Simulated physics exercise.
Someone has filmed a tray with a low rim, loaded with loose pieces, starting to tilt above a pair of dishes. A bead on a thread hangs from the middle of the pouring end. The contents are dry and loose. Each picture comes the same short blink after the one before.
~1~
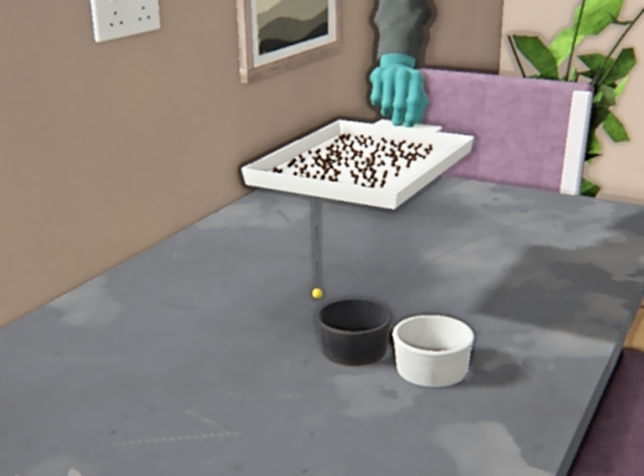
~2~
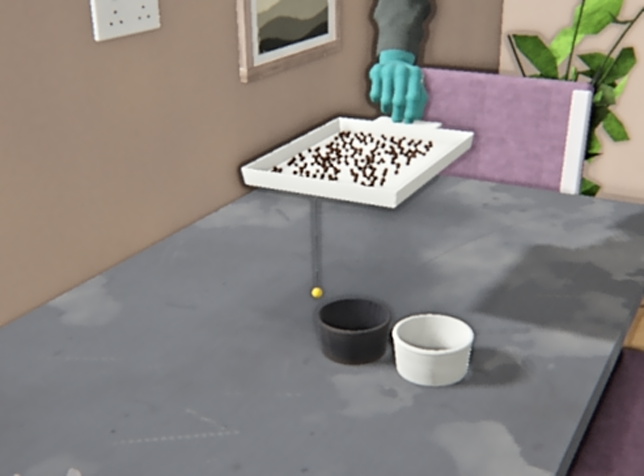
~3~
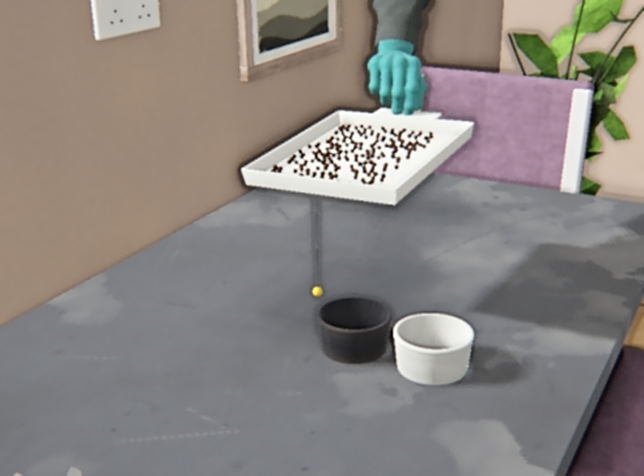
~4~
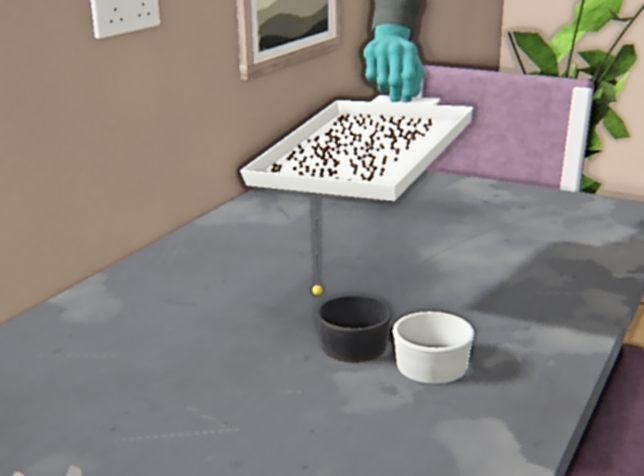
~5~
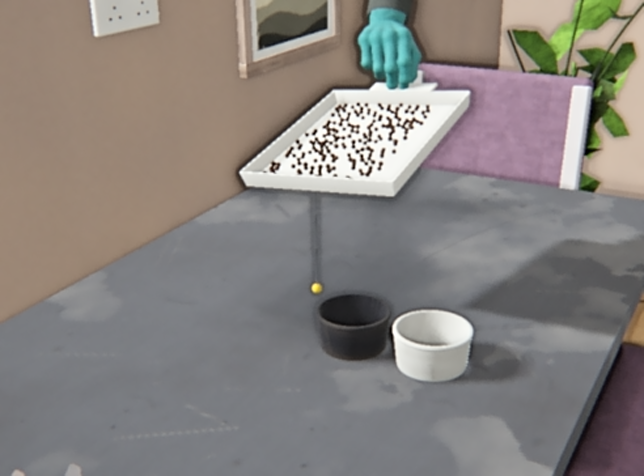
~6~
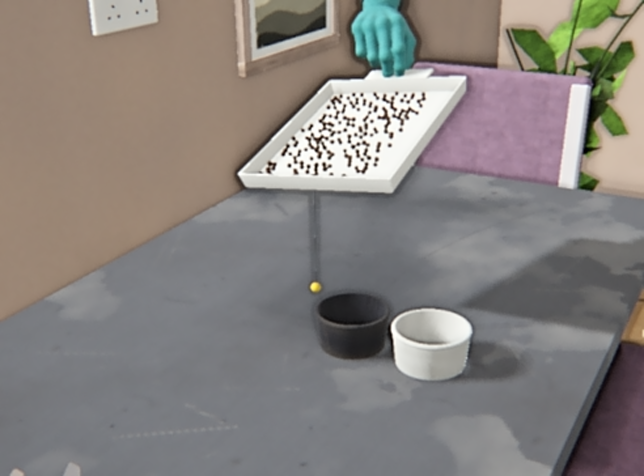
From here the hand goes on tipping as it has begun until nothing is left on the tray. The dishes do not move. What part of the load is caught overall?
The two hold only the smaller part of the load.
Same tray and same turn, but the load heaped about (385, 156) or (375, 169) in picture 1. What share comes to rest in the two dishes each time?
The first gives 0 %, the second 0 %.
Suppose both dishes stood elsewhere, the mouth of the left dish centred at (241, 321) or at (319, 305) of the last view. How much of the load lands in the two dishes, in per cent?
About 0 and 0 per cent.
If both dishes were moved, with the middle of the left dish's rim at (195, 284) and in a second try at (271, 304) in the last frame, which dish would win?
One: The right-hand dish. Two: The left one.
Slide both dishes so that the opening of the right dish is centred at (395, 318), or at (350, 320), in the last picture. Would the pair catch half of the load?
The first try: Below a half. The second: Below a half.
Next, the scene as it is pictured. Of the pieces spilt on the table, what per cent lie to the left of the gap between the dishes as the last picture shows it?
Roughly 100 in a hundred.
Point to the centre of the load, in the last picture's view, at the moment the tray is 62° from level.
At about (271, 176).
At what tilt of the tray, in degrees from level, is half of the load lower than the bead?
Roughly 110°.
Just after the last frame, tray tipped steeply; almost all on the tray; just a few outside both; about a tenth in the air.
A moment on, tray tipped past a quarter turn; roughly two thirds on the tray; about a tenth outside both; roughly a quarter in the air.
Further on, tray tipped past a quarter turn; every one outside both.
When it is over, tray tipped past a quarter turn; not one in the right dish; not one in the left dish; every one outside both.
